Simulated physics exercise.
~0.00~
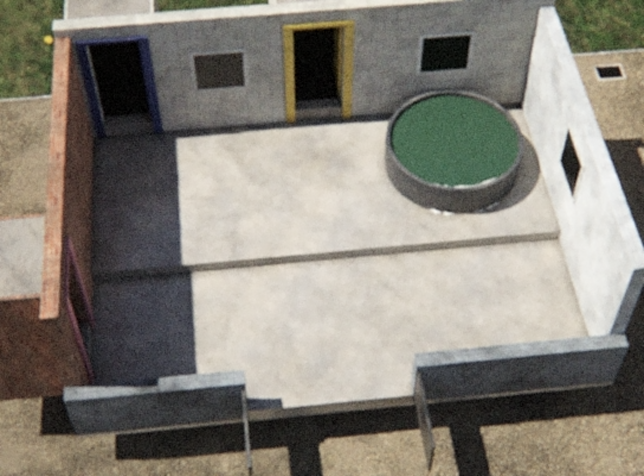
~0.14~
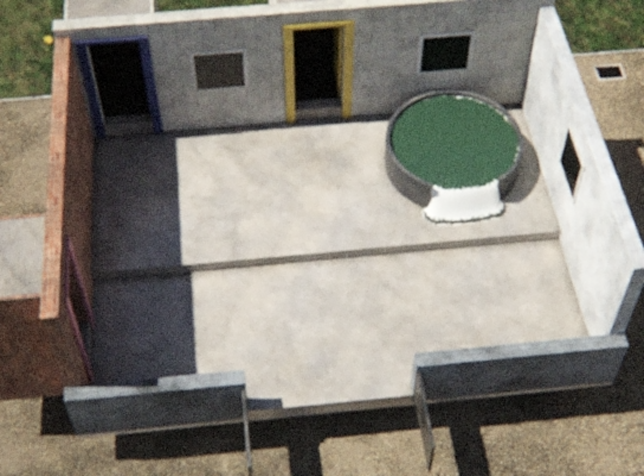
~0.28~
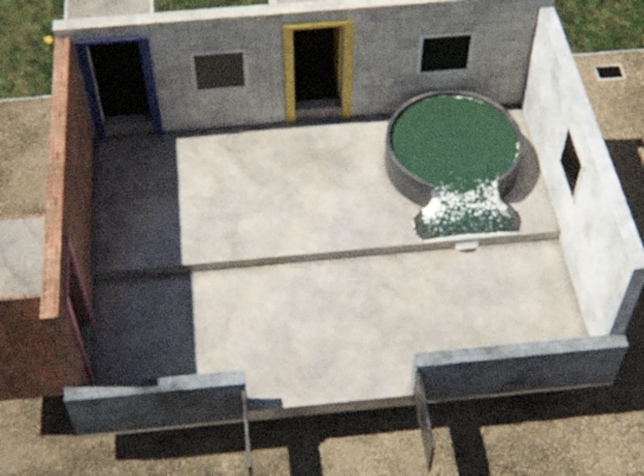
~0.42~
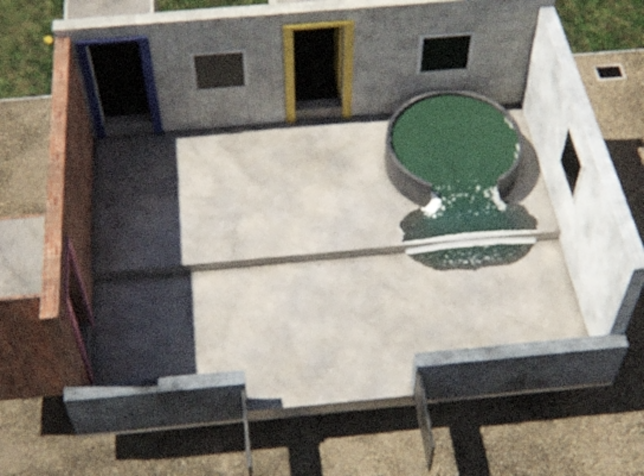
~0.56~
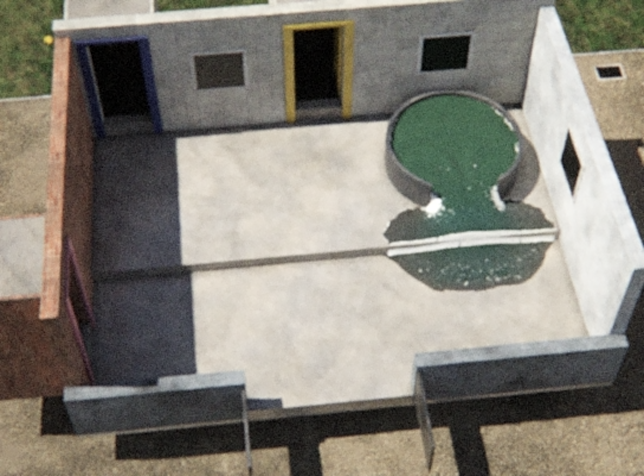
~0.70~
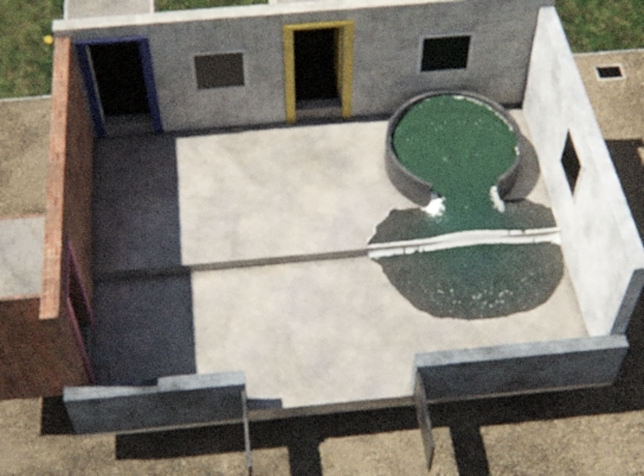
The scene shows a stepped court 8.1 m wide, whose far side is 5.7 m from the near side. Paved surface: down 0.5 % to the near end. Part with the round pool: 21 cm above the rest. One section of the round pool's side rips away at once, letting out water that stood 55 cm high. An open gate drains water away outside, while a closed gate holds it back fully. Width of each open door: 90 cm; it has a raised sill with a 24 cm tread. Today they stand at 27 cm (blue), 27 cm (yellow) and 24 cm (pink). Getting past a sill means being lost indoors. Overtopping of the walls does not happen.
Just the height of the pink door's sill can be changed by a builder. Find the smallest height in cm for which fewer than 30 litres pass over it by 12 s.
I would say 8 cm.
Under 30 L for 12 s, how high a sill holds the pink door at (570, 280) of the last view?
About 12.0 cm.
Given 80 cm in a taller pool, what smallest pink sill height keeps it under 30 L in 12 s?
In that case, roughly 14.0 cm.
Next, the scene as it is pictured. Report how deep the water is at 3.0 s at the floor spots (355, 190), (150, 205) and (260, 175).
Approx. 0 / 0 / 0 cm.
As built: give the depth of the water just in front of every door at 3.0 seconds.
Door depths (cm): Blue = 0, yellow = 0, pink = 0.
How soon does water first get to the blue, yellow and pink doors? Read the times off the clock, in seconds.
Arrival: Blue not within the 12 s, yellow not within the 12 s, pink 5.5 s.
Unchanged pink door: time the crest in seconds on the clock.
Around 8.5 s.
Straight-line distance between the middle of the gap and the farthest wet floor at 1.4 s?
Near 3.4 m, more or less.
After 1.4 s water covers 25 % of the floor, deepest (27 cm) near (464, 216); it has not reached the pink door.
After 3.0 s water covers 30 % of the floor, deepest (28 cm) near (544, 368); it has not reached the pink door.
After 12.0 s water covers 55 % of the floor, deepest (12 cm) near (149, 407); 10 cm at the pink door, 0 litres in over its 24 cm sill.
At the pink door as built, the water arrived by 5.6 s and peaked near 13 cm at 8.6 s.
Run again over the same 12 s with other heights there, 49 litres in over 7 cm, 11 litres over 9.5 cm. The limit of 30 litres is kept from about 8 cm up.
